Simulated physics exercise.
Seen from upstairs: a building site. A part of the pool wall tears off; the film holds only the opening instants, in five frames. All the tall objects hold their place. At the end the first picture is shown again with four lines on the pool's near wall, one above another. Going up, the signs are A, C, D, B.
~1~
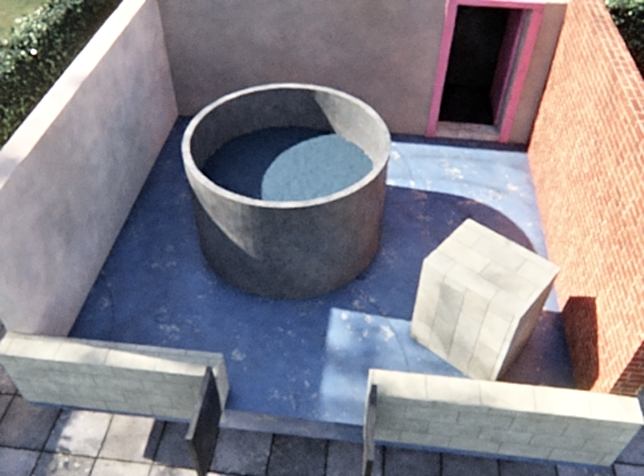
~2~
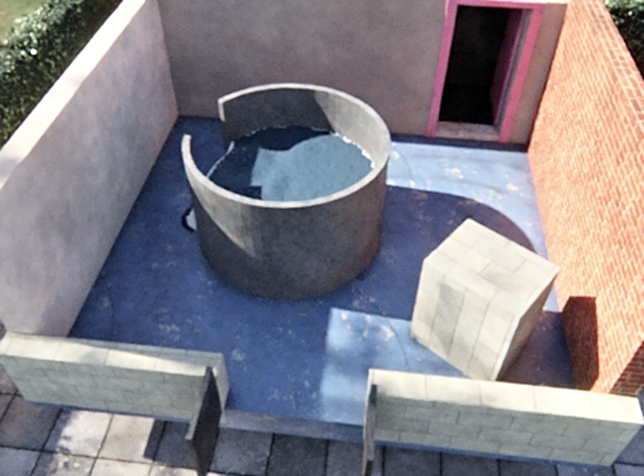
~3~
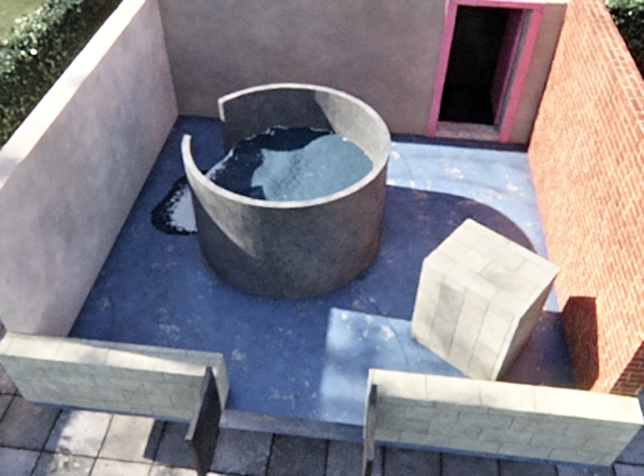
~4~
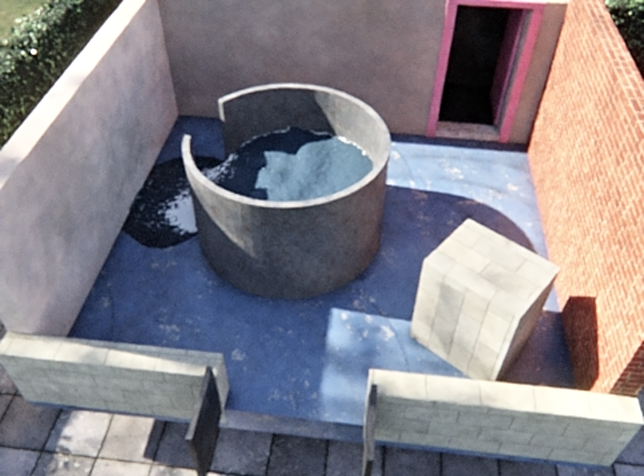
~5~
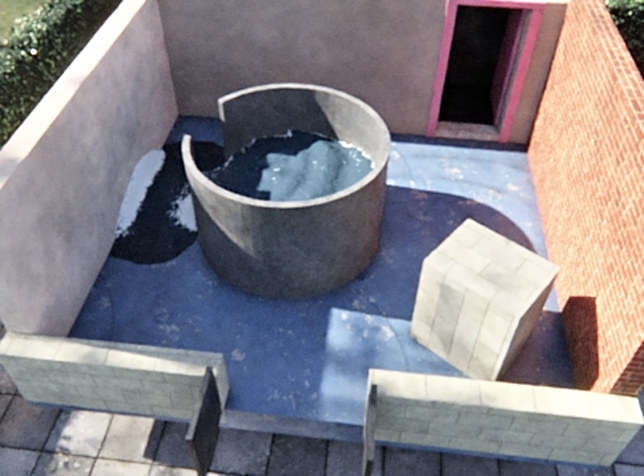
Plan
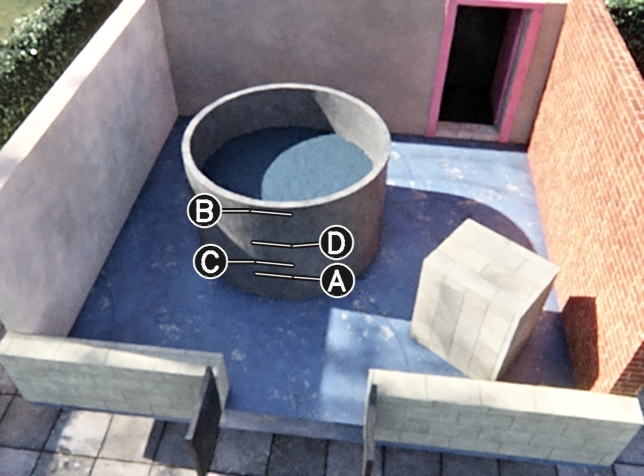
The video shows a walled yard with a round grey tank of water and a pale block; a gap appears in the tank's left side, and dark water pours through, spreading across the blue ground toward the left wall.
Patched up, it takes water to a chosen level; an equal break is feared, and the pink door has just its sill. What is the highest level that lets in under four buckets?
It is C.
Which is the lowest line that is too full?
The answer is D.
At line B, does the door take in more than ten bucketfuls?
Yes, clearly.
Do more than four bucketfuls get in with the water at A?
No, that is safe.
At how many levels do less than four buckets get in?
Two of the four.
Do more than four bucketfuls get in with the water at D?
Yes, it does.
On the marked copy, A at (274, 275); B at (270, 212); C at (273, 263); D at (272, 244); from the bottom up A, C, D, B.
With A, nothing gets over.
With B, dozens of bucketfuls pour in.
With C, a splash gets over, under a bucket.
With D, about 10 bucketfuls get in.
